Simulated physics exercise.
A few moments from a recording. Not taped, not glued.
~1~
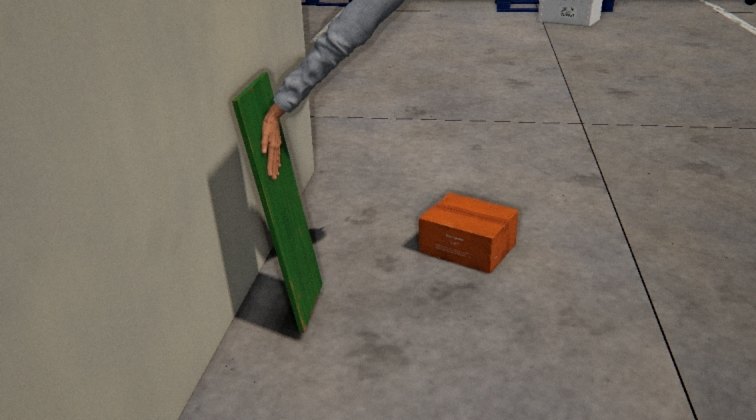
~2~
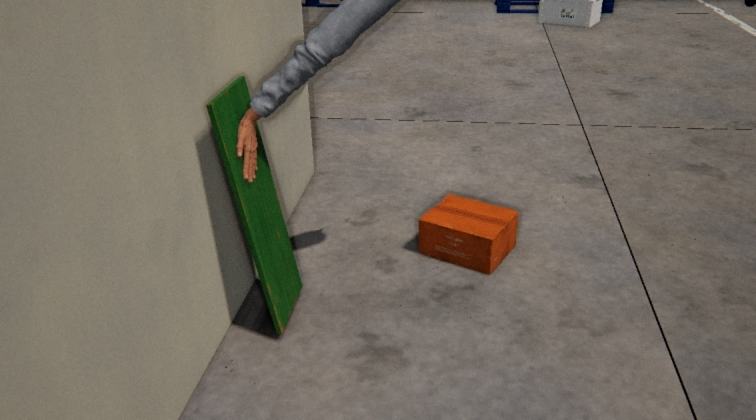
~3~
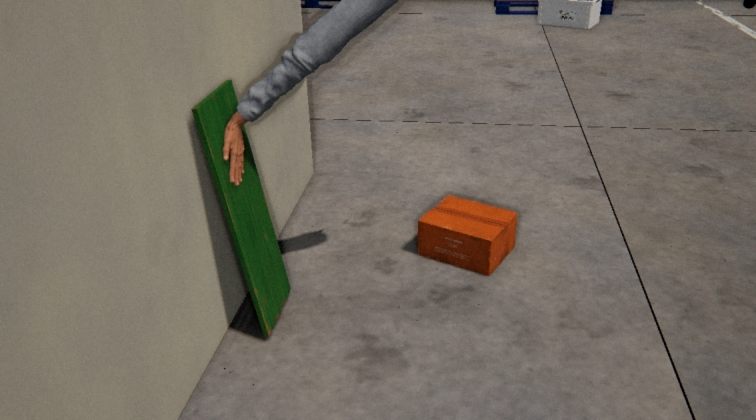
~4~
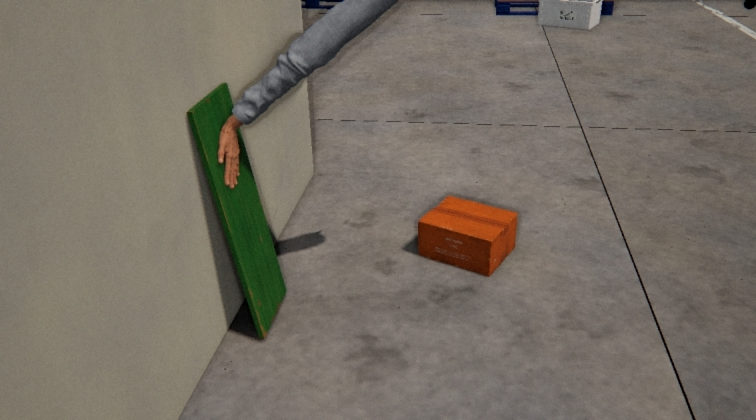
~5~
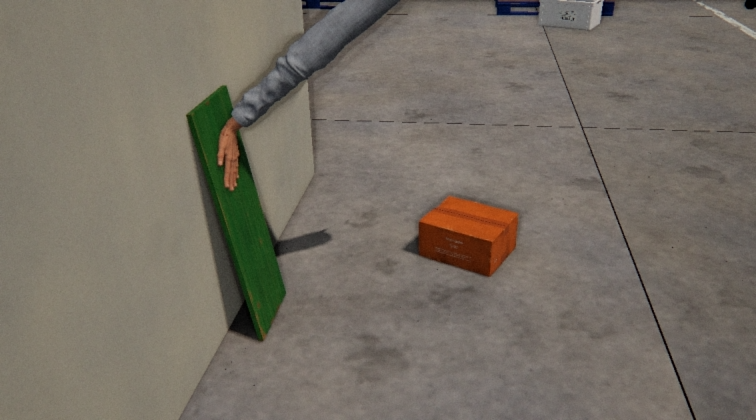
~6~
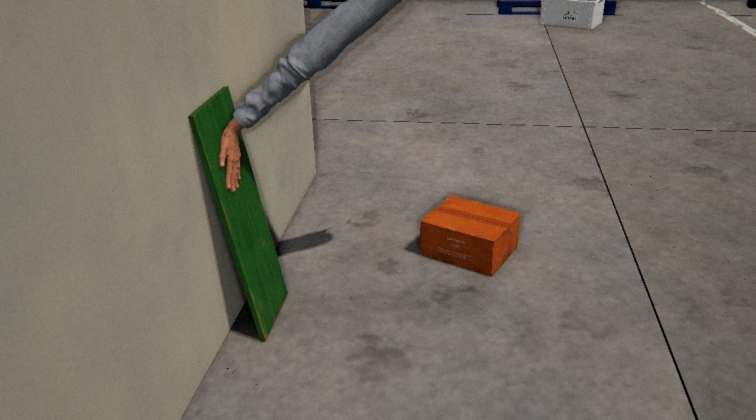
On a grey concrete floor beside a pale wall, a hand in a grey sleeve moved a green board a short way left and leant it on the wall, still holding it, while an orange box sat still.
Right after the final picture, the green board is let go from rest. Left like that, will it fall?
No, it stays leaning.
Then, 0.40 s later than the last frame, all is still.
Then, 0.90 s later than the last frame, green board resting near (245, 217).
When it is over, both as before. End places, in pixels of the last picture, green board near (245, 217). The board holds.
